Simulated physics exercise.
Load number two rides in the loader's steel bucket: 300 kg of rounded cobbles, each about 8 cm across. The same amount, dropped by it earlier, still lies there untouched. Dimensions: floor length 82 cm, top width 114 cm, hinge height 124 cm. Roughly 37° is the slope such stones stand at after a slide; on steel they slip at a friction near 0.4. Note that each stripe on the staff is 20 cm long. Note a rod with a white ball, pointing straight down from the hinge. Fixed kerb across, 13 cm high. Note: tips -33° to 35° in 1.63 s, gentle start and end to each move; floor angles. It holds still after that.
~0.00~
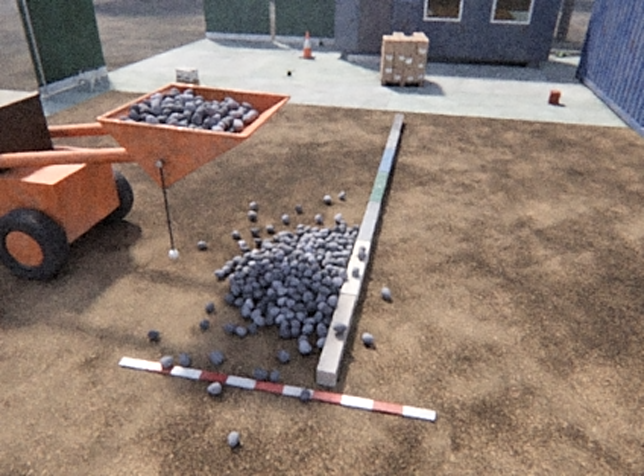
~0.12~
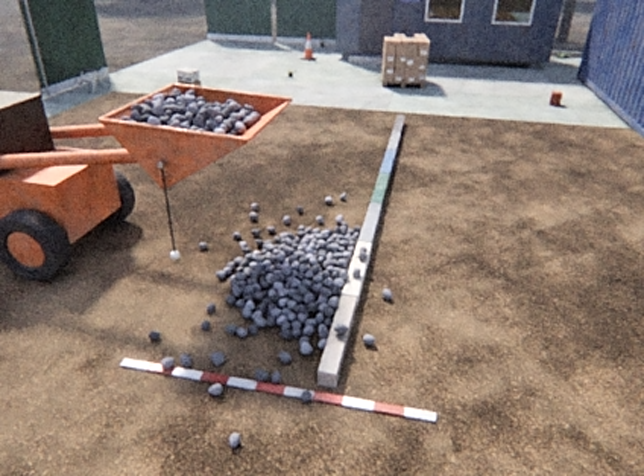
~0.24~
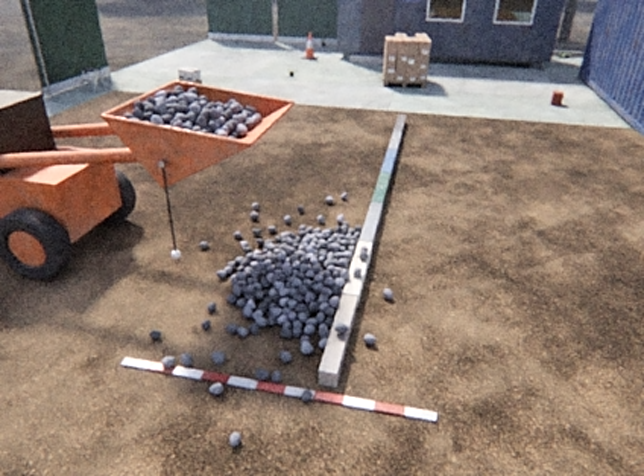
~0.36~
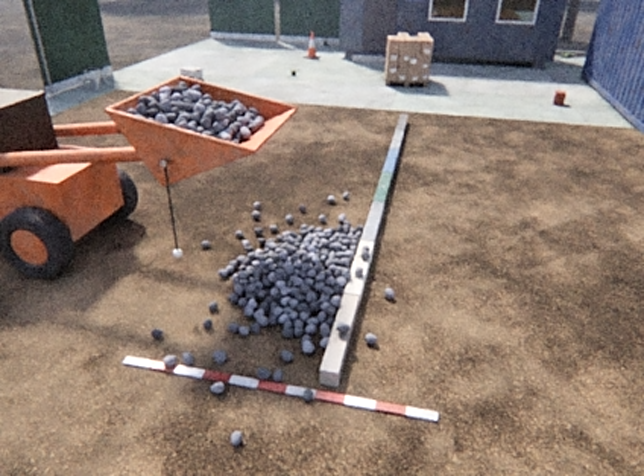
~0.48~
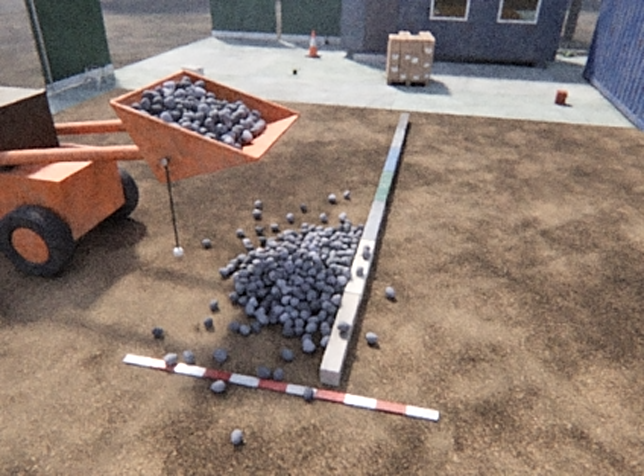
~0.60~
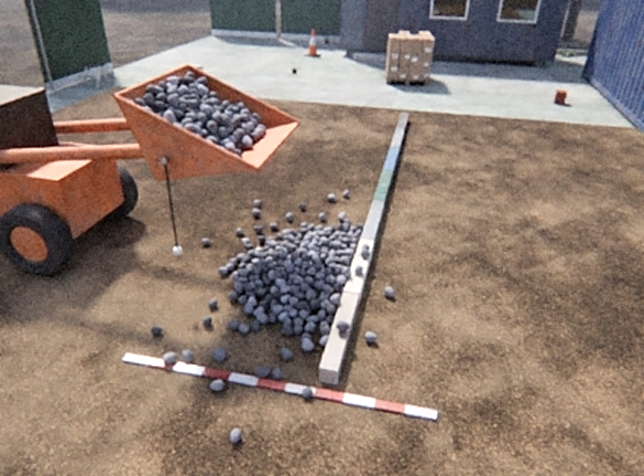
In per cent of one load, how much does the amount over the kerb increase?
About 3 per cent.
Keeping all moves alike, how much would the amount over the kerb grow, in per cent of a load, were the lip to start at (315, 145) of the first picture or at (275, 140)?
About 60 per cent from the first spot and 25 per cent from the second.
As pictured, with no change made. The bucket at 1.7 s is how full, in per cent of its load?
About 40 per cent.
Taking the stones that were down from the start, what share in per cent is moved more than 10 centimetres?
I'd say roughly 10 per cent of them.
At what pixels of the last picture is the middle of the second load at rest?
They settle centred around (308, 257).
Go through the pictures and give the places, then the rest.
Lip at (246, 138), floor tilted -33°, highest stones at (186, 103). The earlier load is highest near (295, 267), 19 cm above ground level, 99 % on this side of the kerb, 1 % over the kerb, in the first frame.
The bucket is at -32°, its lip at (248, 141); the top of the load is at (186, 103); the stones move at 0.1 m/s on average, in the second frame.
The bucket is at -29°, its lip at (251, 145); the top of the load is at (174, 99); the stones move at 0.1 m/s on average, in the third frame.
The bucket is at -25°, its lip at (255, 151); the top of the load is at (176, 95); the stones move at 0.2 m/s on average, in the fourth frame.
Lip at (258, 160), floor tilted -19°, highest stones at (180, 91); the stones move at 0.2 m/s on average, in the fifth frame.
The bucket is at -12°, its lip at (258, 169); the top of the load is at (183, 86); the stones move at 0.2 m/s on average, in the sixth frame.
After 1.2 s the floor is at 24°; in per cent of one load, 99 in the bucket, 101 on this side of the kerb, 1 over the kerb; the foremost stones are at (359, 285).
After 1.7 s the floor is at 35°; in per cent of one load, 42 in the bucket, 157 on this side of the kerb, 1 over the kerb; the foremost stones are at (360, 285).
After 2.1 s the floor is at 35°; in per cent of one load, 5 in the bucket, 193 on this side of the kerb, 1 over the kerb; the foremost stones are at (374, 272).
After 4.7 s the floor is at 35°; in per cent of one load, 0 in the bucket, 196 on this side of the kerb, 4 over the kerb; the foremost stones are at (418, 288). Net gain over the kerb, 3.
